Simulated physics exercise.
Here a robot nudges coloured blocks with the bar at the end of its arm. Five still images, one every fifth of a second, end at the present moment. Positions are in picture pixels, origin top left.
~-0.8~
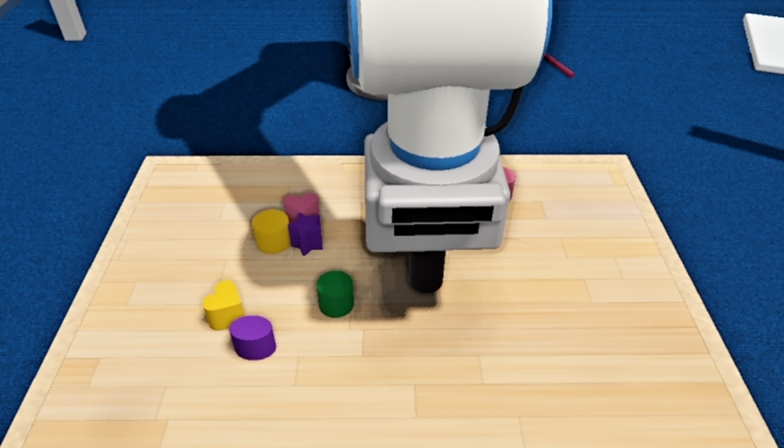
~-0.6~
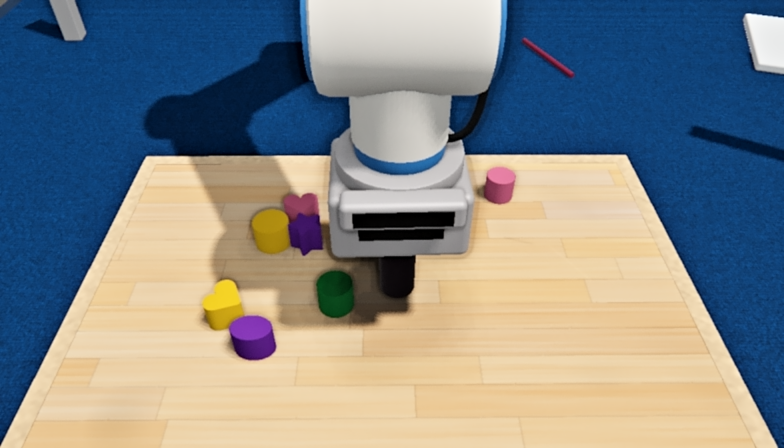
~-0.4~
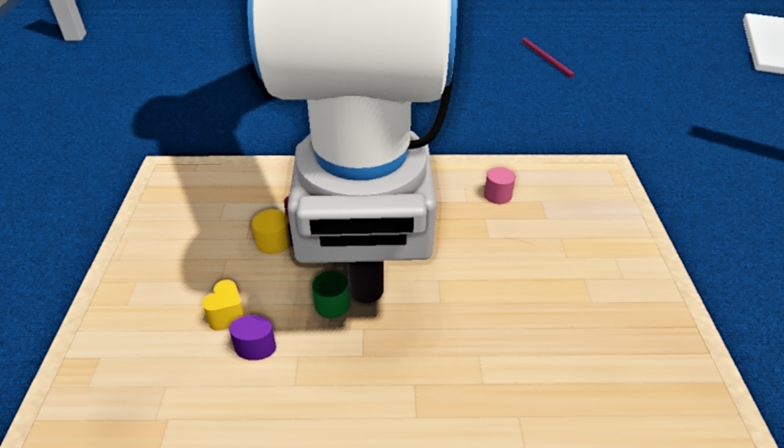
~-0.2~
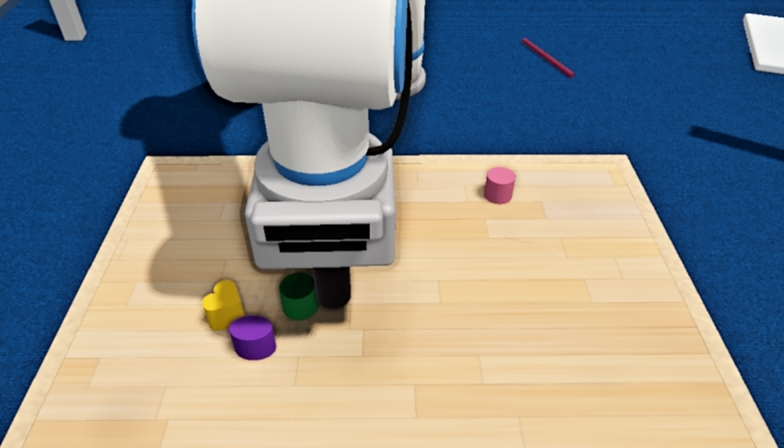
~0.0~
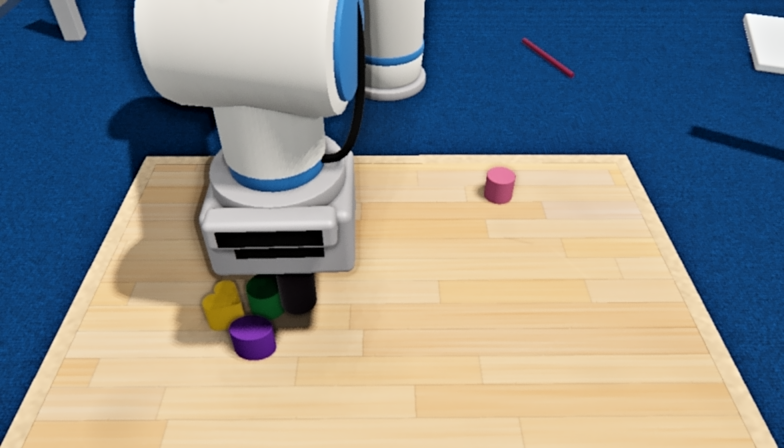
A white robot arm with blue bands sweeps left above a light wooden table on a blue floor, seen from a fixed, raised view. On the left sit yellow, purple and reddish-pink blocks and a green cylinder, with a pink cylinder near the back right. The arm's black bar closes on the green cylinder, then pushes it left beside the yellow heart and purple block.
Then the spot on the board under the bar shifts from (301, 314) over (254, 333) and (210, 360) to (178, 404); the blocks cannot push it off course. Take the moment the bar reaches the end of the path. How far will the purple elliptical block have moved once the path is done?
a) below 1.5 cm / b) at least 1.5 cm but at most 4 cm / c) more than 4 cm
c - more than 4 cm.
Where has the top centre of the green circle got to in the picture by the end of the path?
When the path ends, it will be at (241, 285).
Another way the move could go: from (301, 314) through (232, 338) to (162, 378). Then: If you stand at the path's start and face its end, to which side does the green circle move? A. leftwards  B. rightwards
My answer is option B.
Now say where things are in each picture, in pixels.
The first frame shows tip of the bar at (426, 281), middles of tops, yellow heart-shaped block at (222, 296), purple elliptical block at (250, 327), green circle at (334, 283).
The second frame shows bar at (397, 286), nothing pushed.
The third frame shows bar at (367, 291), green circle at (330, 283).
The fourth frame shows bar at (334, 296), green circle at (297, 285).
The fifth frame shows bar at (299, 301), yellow heart-shaped block at (222, 296), purple elliptical block at (250, 327), green circle at (264, 285).
The first path, step by step. One third of the way, bar at (251, 320); yellow heart-shaped block at (207, 297), turned 10° anticlockwise; purple elliptical block at (233, 340), turned 20° anticlockwise; green circle at (241, 285).
Two thirds of the way, bar at (206, 348); yellow heart-shaped block at (207, 297), turned 10° anticlockwise; purple elliptical block at (212, 369), turned 70° anticlockwise; green circle at (241, 285).
At the end, bar at (172, 392); yellow heart-shaped block at (207, 297), turned 10° anticlockwise; purple elliptical block at (210, 384), turned 95° anticlockwise; green circle at (241, 285).
